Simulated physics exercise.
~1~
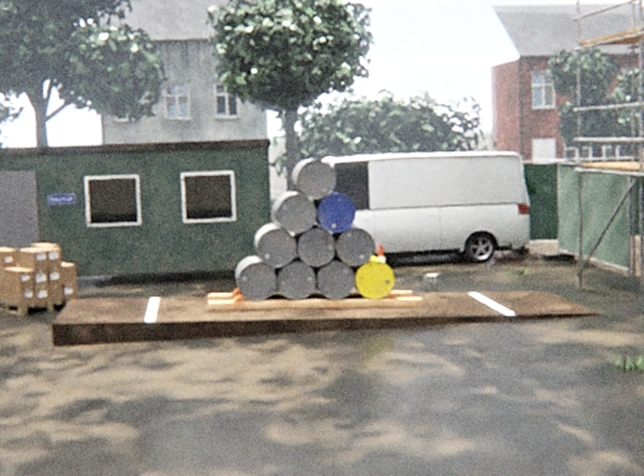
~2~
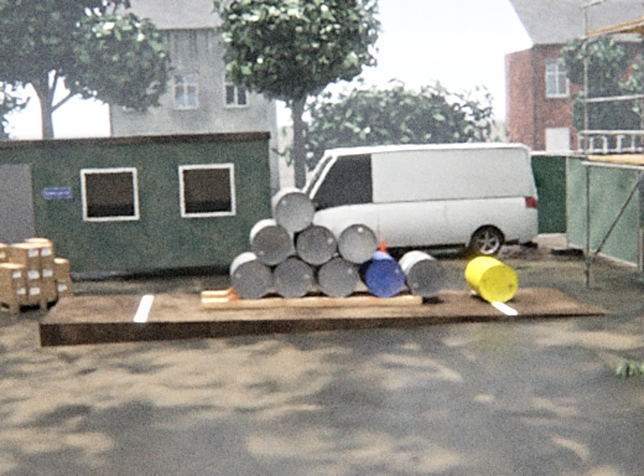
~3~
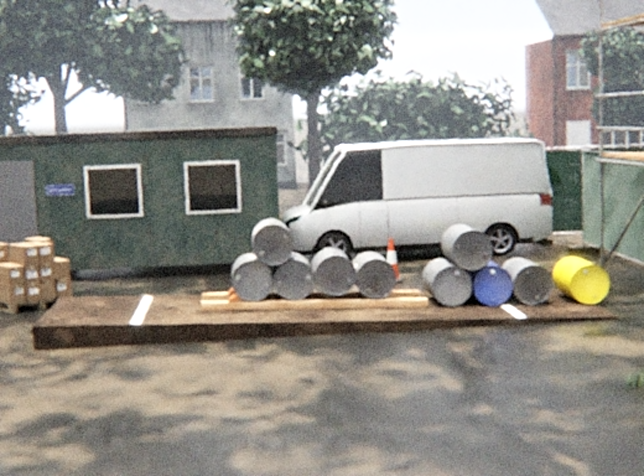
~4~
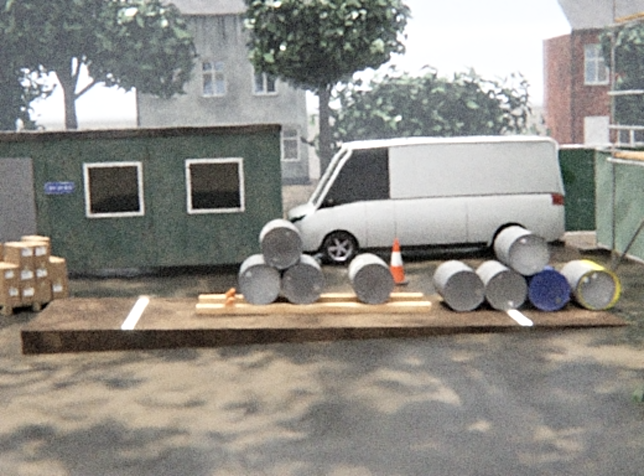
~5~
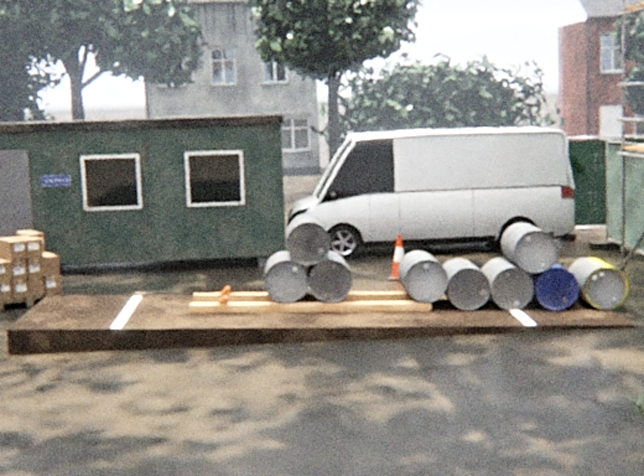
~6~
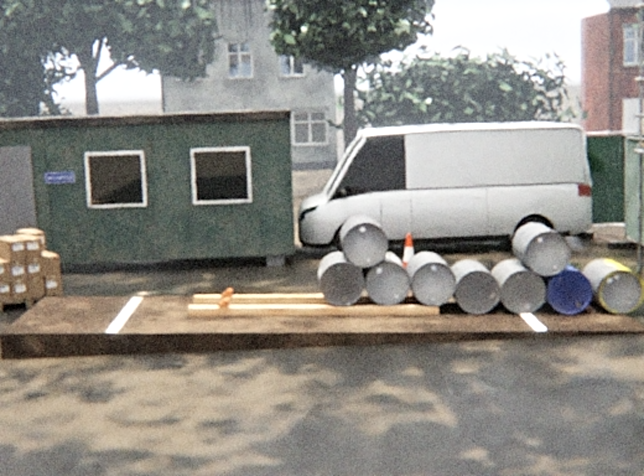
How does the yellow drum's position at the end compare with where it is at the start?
At the start the yellow drum sits at the bottom right corner of the stack, short of the right white line. By the end it lies farther right, beyond that line, at the right end of the row next to the blue drum.
